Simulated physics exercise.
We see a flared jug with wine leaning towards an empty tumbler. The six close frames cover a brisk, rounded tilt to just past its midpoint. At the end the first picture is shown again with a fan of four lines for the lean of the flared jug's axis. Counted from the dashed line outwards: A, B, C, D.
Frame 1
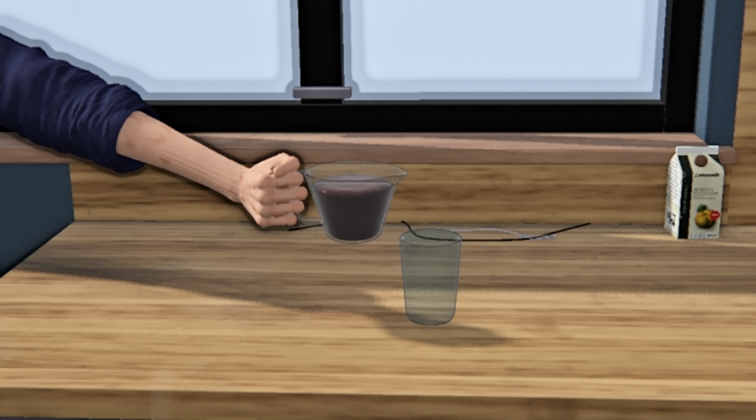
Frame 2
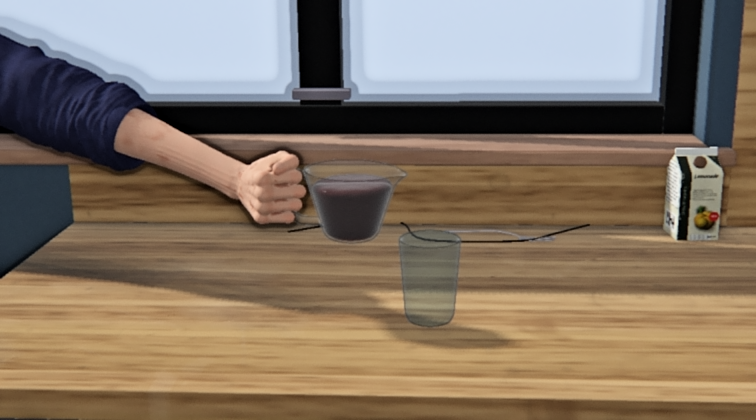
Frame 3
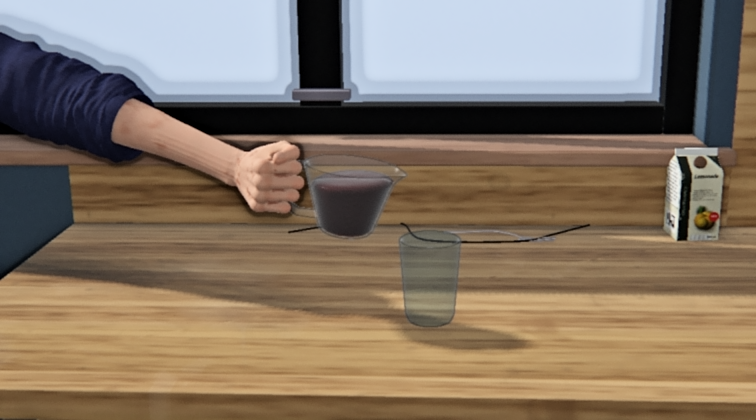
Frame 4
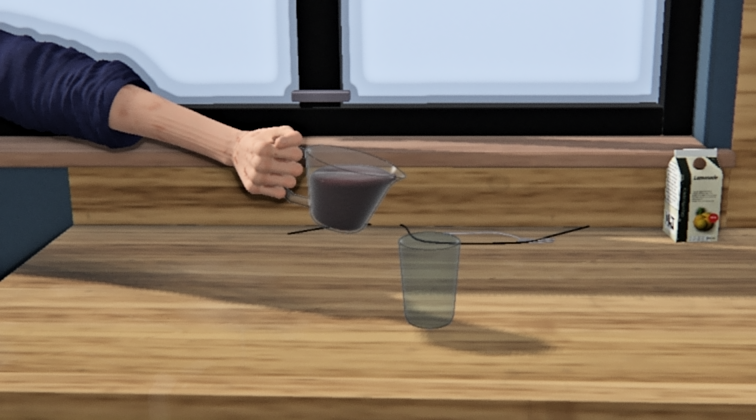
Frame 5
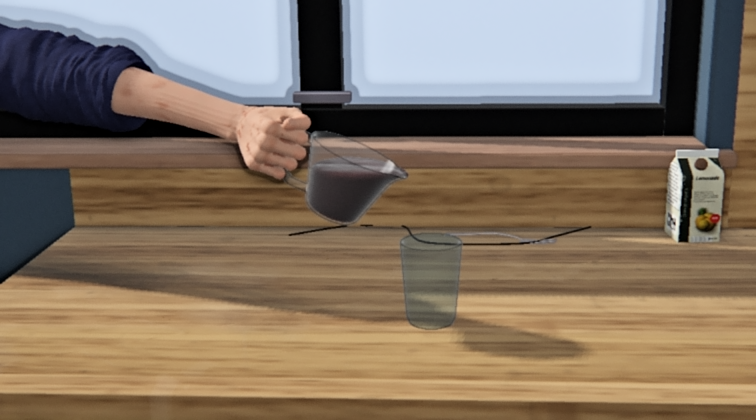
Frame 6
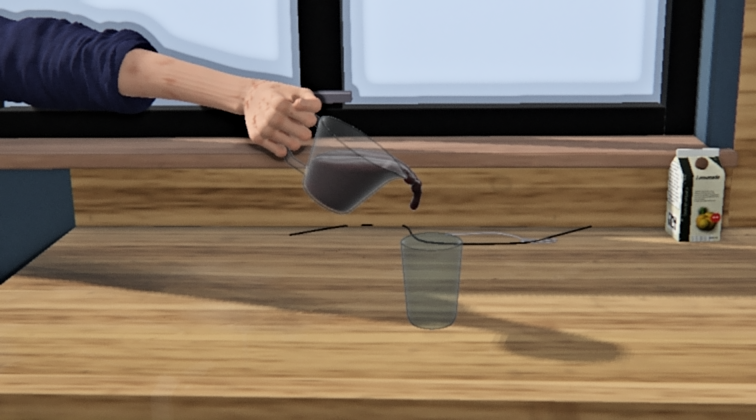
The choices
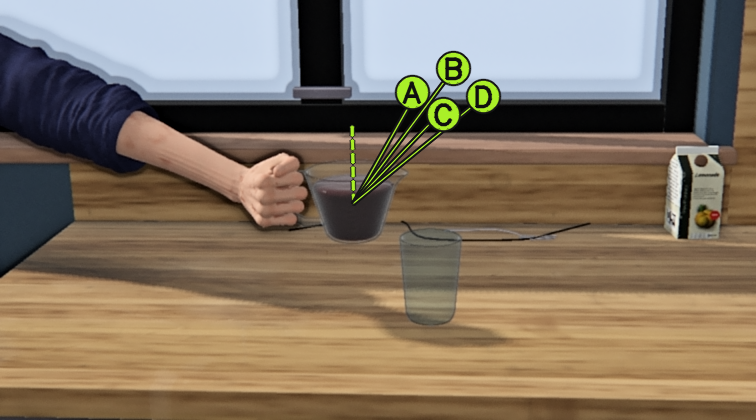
A hand lifted and gradually tilted a clear jug of dark wine to the right above an empty glass tumbler on a wooden counter, until a short dark trickle came over the lip.
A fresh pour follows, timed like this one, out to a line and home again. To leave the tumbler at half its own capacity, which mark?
Take C.
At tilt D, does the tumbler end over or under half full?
Over.
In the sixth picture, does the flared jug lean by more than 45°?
No, it does not.
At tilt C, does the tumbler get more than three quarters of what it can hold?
No.
On the marked copy, A at (407, 109); B at (443, 82); C at (428, 125); D at (470, 107).
Choosing A, the tumbler ends with about 20 % of what it can hold.
Choosing B, the tumbler ends with about 34 % of what it can hold.
Choosing C, the tumbler ends with about 49 % of what it can hold.
Choosing D, the tumbler ends with about 63 % of what it can hold.
